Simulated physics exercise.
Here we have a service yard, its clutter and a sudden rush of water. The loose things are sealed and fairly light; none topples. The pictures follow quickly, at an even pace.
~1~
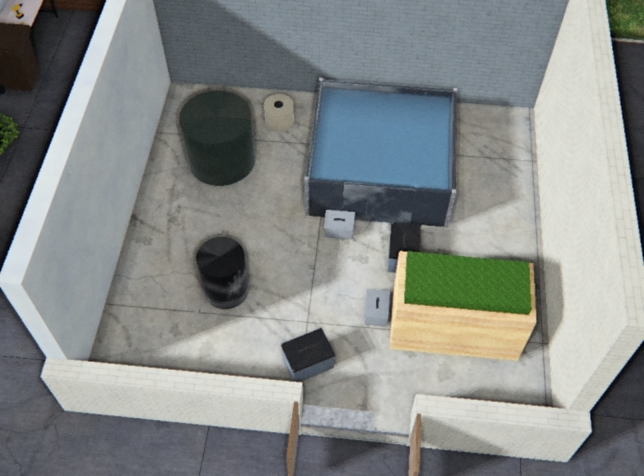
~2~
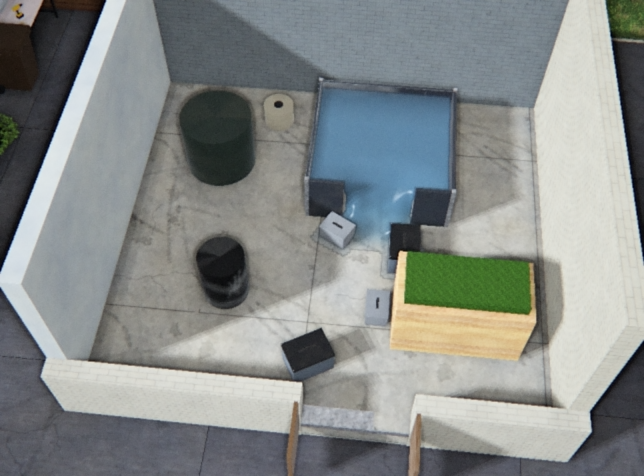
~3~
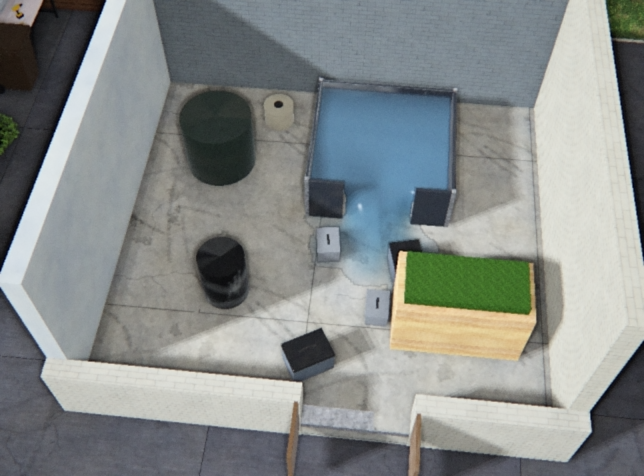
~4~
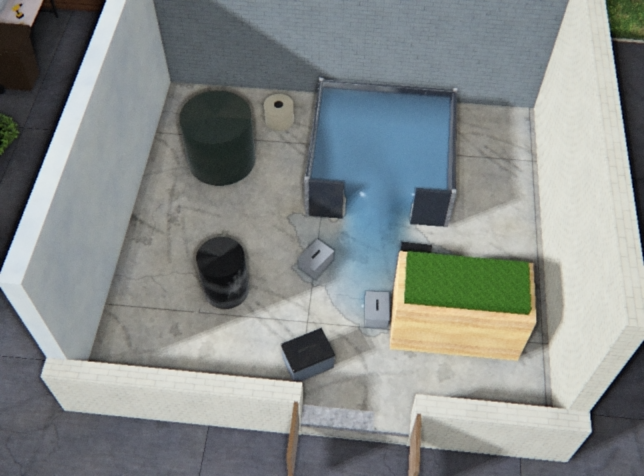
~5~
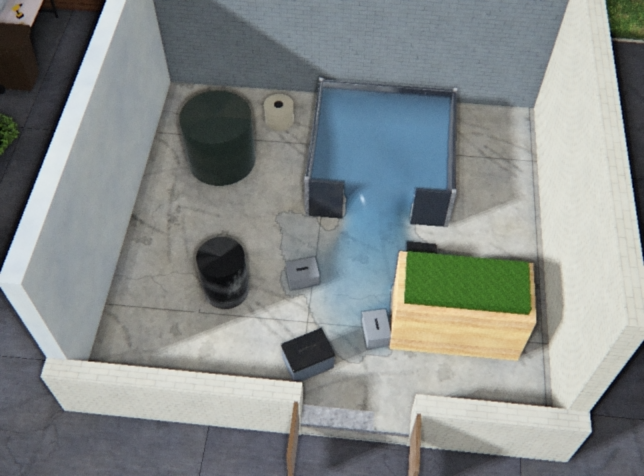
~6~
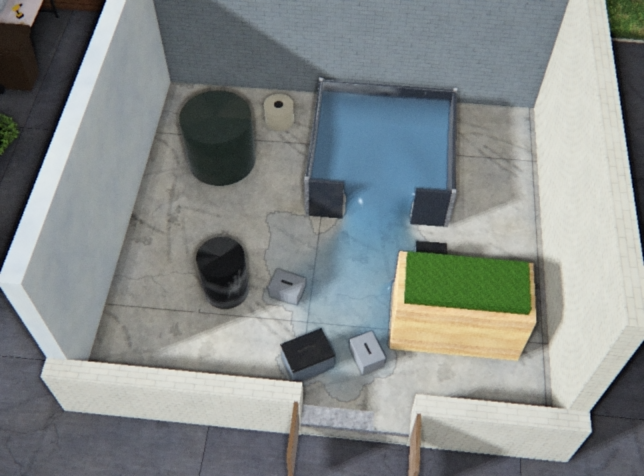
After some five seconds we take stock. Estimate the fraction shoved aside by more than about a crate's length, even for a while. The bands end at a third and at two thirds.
It is two thirds or more.
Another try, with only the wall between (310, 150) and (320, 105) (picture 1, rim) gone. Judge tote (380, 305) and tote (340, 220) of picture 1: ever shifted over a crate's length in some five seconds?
As listed: That far or more, never so far.
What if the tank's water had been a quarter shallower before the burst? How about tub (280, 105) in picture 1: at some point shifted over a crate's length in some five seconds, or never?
Verdict: Less than that.
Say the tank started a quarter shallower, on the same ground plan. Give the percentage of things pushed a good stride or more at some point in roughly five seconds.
Near 80 in a hundred.
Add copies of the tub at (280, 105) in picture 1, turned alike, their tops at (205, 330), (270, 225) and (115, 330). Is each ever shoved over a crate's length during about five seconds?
As listed: Swept aside, short of that, shifted that much.
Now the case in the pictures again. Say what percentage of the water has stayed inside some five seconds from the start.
Some 78 per cent.
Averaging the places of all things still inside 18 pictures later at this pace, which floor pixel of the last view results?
Close to (278, 212).
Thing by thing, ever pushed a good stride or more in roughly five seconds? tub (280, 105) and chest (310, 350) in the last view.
In that order: No, moved that far.
A moment on, 3 of 5 are well off their spots; 1 afloat.
Next, 4 of 5 are well off their spots; 1 afloat.
Later, 4 of 5 are well off their spots; 2 afloat.
In the end, 4 of 5 are well off their spots, and 4 have been at some point; 2 afloat.
